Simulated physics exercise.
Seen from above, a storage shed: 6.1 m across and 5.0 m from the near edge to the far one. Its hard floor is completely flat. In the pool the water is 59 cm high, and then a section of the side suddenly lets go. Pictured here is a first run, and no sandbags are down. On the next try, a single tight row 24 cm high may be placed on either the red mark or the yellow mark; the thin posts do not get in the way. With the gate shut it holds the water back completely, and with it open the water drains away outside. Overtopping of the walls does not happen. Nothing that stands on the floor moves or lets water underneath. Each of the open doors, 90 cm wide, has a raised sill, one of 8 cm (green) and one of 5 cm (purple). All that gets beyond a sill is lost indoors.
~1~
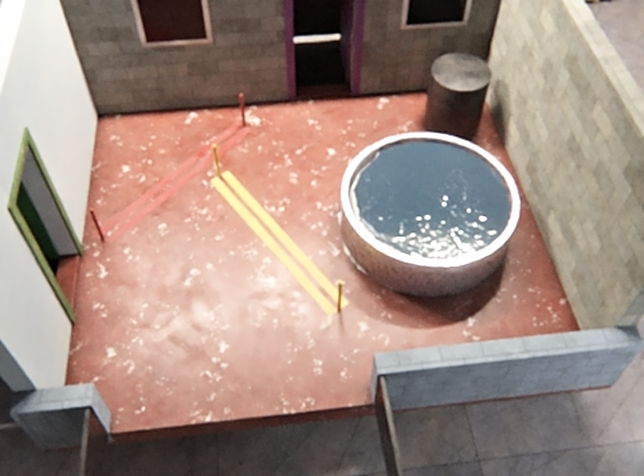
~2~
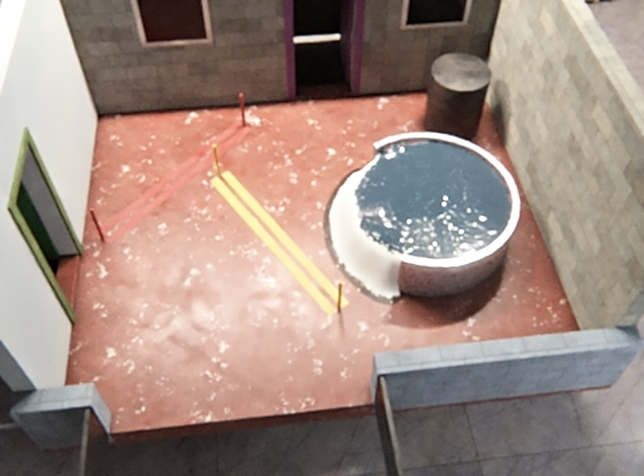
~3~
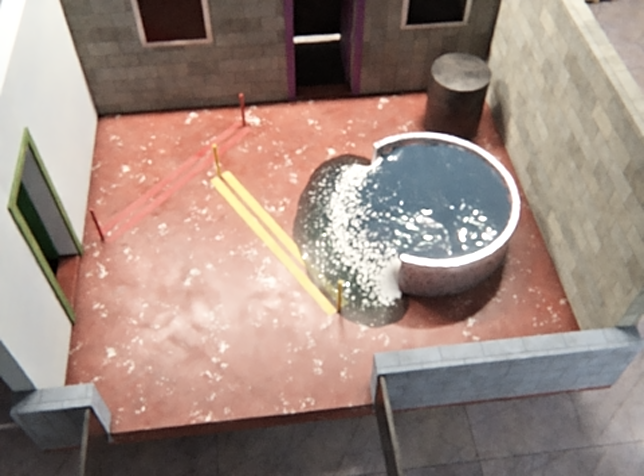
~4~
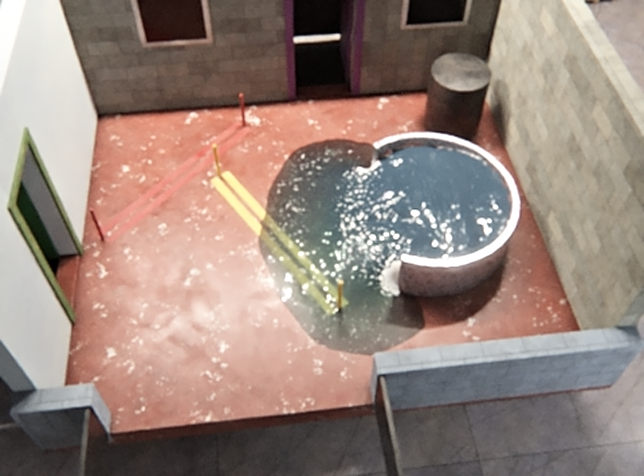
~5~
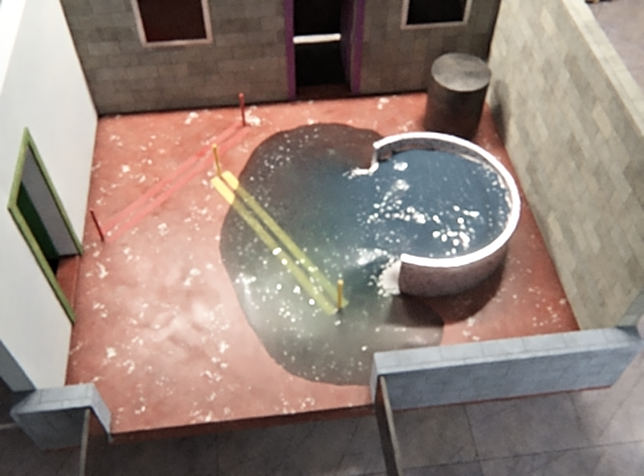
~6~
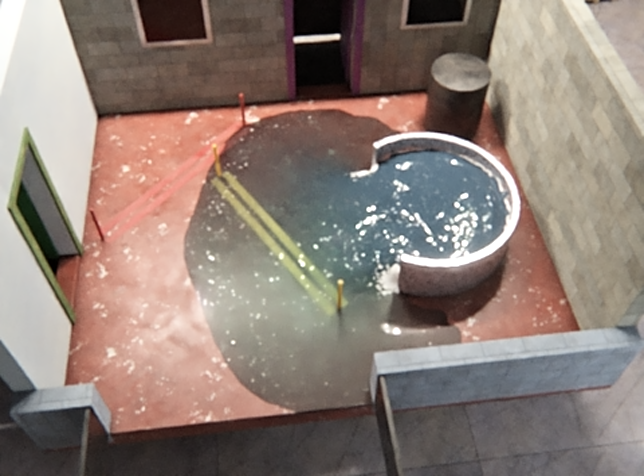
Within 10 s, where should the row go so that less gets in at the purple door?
On the red outline.
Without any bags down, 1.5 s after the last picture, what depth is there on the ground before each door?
Green 23 cm, purple 4 cm.
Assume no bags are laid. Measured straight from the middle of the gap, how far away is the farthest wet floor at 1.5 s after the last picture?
4.4 m.
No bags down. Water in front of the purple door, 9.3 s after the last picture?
Roughly 5.0 centimetres.
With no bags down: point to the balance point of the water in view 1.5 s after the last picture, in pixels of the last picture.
At about (266, 231).
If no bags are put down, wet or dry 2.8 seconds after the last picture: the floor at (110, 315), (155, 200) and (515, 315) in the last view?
First waterlogged, next waterlogged, last untouched.
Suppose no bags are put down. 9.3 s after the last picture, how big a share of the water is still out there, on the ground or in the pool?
Some 60 per cent remains.
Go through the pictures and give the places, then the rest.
The pool at (429, 198) is whole and still, 59 cm deep, in the first frame.
Water pours out at (347, 226) and has run 1.2 m, to a hidden place; typically 7 cm deep outside, 59 cm at the pool's back, in the second frame.
The front is at a hidden place, 1.4 m from the gap at (347, 227); 1.7 m2 of floor is under water; 59 cm left at the back of the pool, in the third frame.
The front is at (346, 143), 1.7 m from the gap at (347, 228); 3.8 m2 of floor is under water; 59 cm left at the back of the pool, in the fourth frame.
Water pours out at (347, 229) and has run 2.1 m, to (303, 130); typically 5 cm deep outside, 55 cm at the pool's back, in the fifth frame.
The front is at (248, 129), 2.5 m from the gap at (347, 229); 9.6 m2 of floor is under water; 49 cm left at the back of the pool, in the sixth frame.
Then, 0.7 s after the last picture water covers 70 % of the floor and is deepest (20 cm) near (344, 246) in the run without bags; in at the purple door, 1 L with no bags, 1 L with the row on red, 1 L on yellow.
Then, 1.5 s after the last picture water covers 70 % of the floor and is deepest (28 cm) near (97, 127) in the run without bags; in at the purple door, 3 L with no bags, 2 L with the row on red, 2 L on yellow.
Then, 2.8 s after the last picture water covers 70 % of the floor and is deepest (21 cm) near (94, 152) in the run without bags; in at the purple door, 4 L with no bags, 3 L with the row on red, 25 L on yellow.
Then, 5.3 s after the last picture water covers 75 % of the floor and is deepest (10 cm) near (274, 231) in the run without bags; in at the purple door, 5 L with no bags, 8 L with the row on red, 75 L on yellow.
Then, 9.3 s after the last picture water covers 95 % of the floor and is deepest (8 cm) near (570, 333) in the run without bags; in at the purple door, 6 L with no bags, 8 L with the row on red, 81 L on yellow.
